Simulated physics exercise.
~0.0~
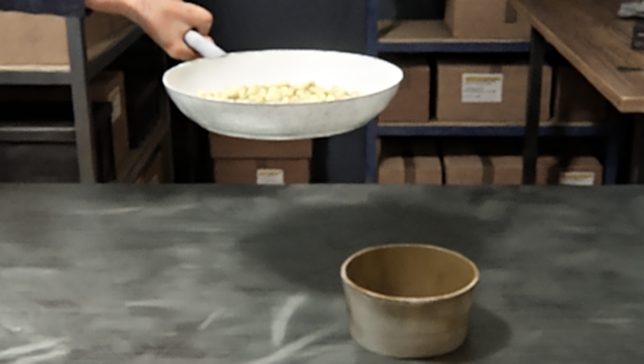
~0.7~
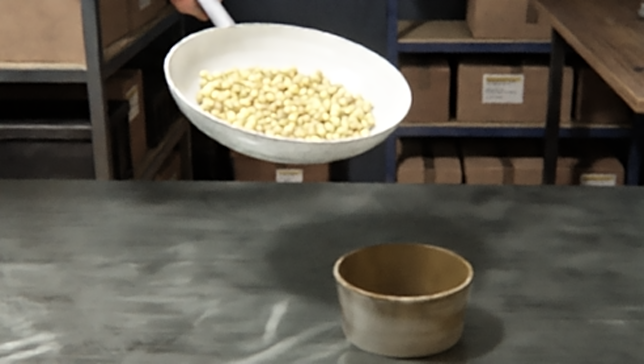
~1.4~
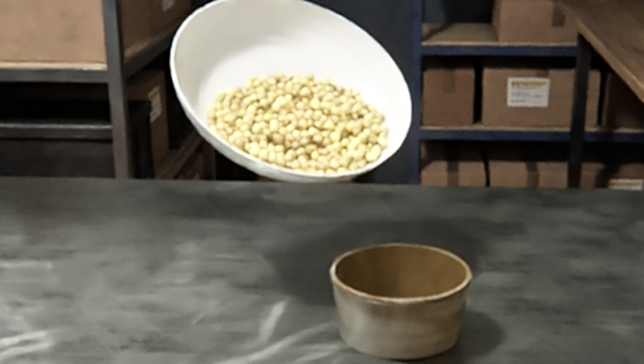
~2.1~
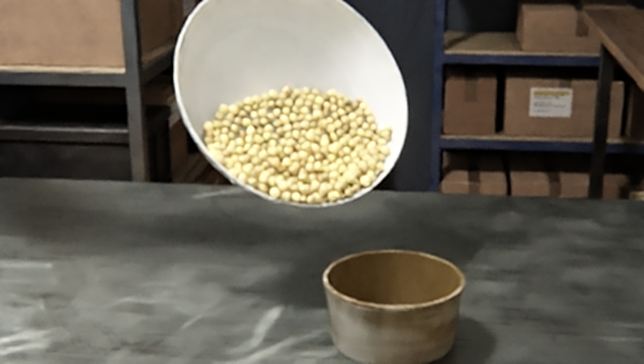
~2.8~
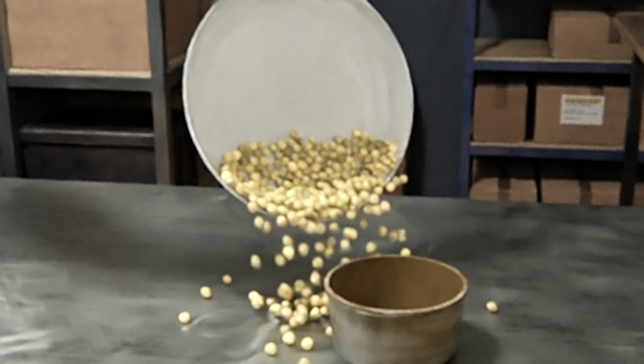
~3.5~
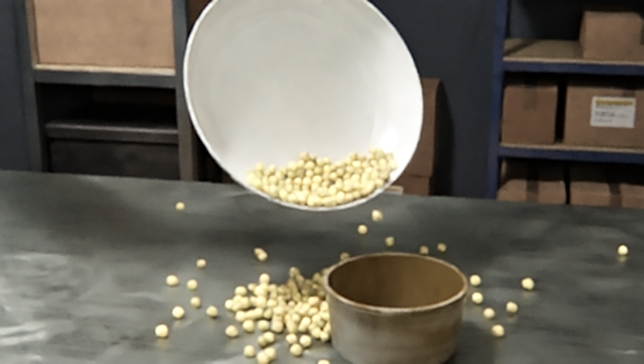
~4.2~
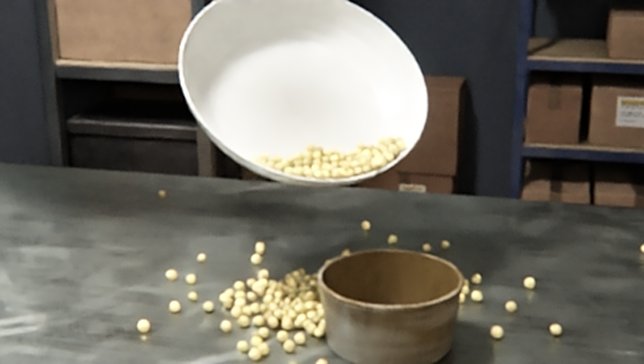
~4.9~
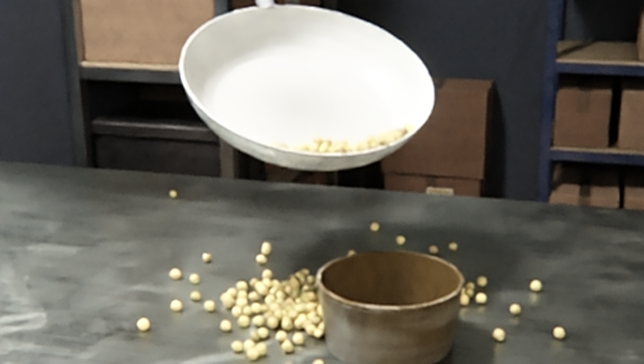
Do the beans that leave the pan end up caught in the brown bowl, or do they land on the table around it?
They land on the table around the bowl, mostly in a heap to its left. The rest of the beans stay in the pan as it tips back.
Storeroom table, hand tilting a white pan of pale beans, most spilling around a brown bowl, some staying in the pan.
